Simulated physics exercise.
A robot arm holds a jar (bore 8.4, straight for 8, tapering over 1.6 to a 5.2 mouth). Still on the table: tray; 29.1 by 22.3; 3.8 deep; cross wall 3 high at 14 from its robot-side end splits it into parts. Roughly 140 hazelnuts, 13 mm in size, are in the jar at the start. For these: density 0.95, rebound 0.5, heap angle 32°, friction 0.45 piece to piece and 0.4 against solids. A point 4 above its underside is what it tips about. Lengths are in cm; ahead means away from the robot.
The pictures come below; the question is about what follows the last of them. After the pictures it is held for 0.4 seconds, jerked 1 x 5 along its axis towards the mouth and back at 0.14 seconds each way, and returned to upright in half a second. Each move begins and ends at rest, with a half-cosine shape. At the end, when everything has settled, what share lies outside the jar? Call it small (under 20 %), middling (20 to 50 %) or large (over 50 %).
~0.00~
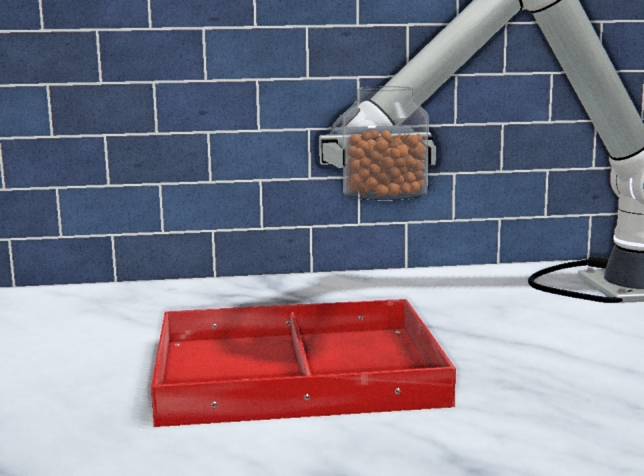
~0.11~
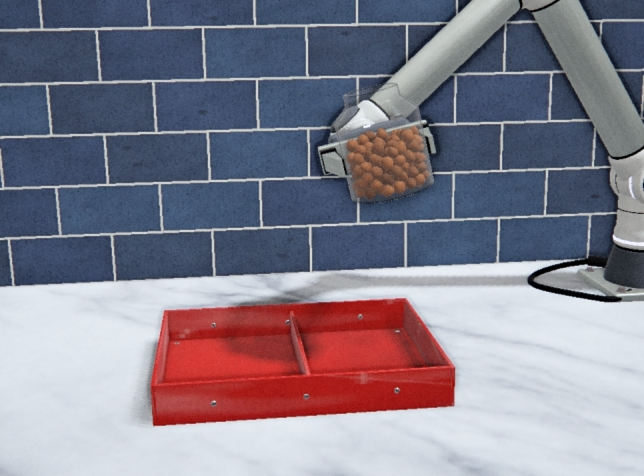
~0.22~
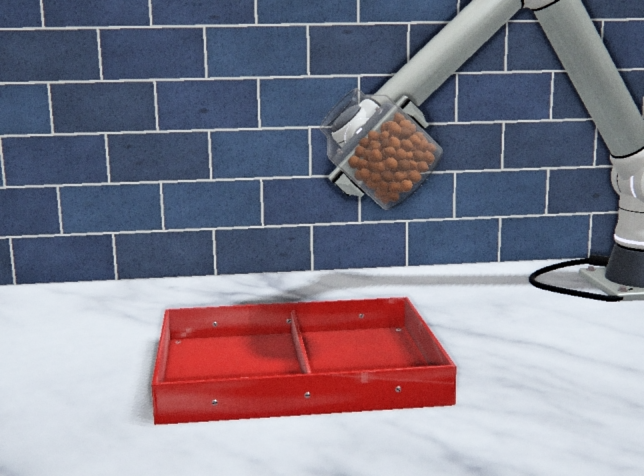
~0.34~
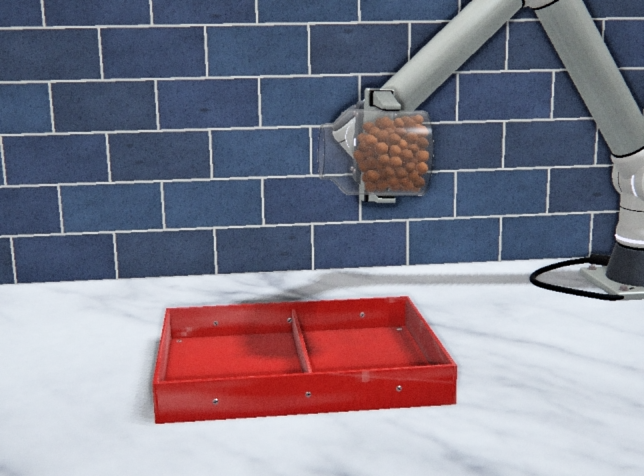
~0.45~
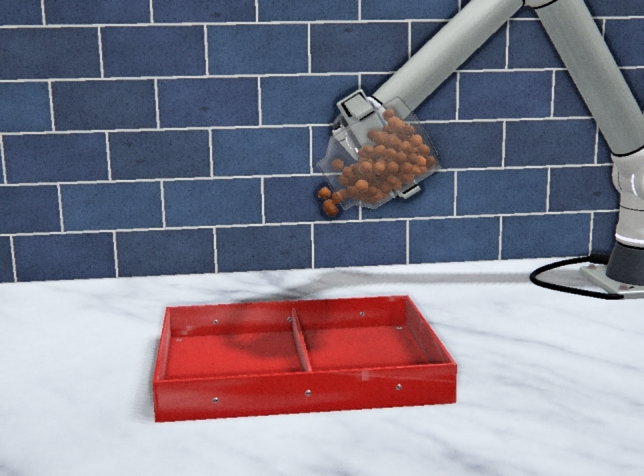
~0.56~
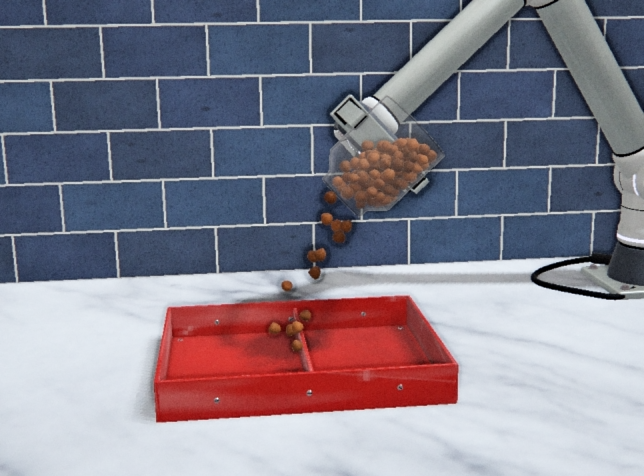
It is large, over 50 %.
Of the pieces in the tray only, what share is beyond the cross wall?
Share: Some 50 %.
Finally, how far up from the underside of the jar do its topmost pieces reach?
3.5 cm.
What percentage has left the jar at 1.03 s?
Up to this moment it's close to 45 per cent gone.
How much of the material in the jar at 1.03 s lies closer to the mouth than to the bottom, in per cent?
Close to 70 per cent lies in the mouth half.
By 1.03 s, tipped 133°, highest piece 23 above the table; 81 in the jar, 34 in the robot-side part, 24 in the far-side part, 2 in flight or on a rim.
By 1.51 s, tipped 60°, highest piece 26 above the table; 47 in the jar, 47 in the robot-side part, 43 in the far-side part, 4 in flight or on a rim.
By 1.94 s, upright, highest piece 23 above the table; 47 in the jar, 47 in the robot-side part, 47 in the far-side part.
By 2.64 s, upright, highest piece 23 above the table; 47 in the jar, 47 in the robot-side part, 47 in the far-side part.
Final count, 47 in the jar, 47 in the robot-side part, 47 in the far-side part. That is 67 % outside the jar.
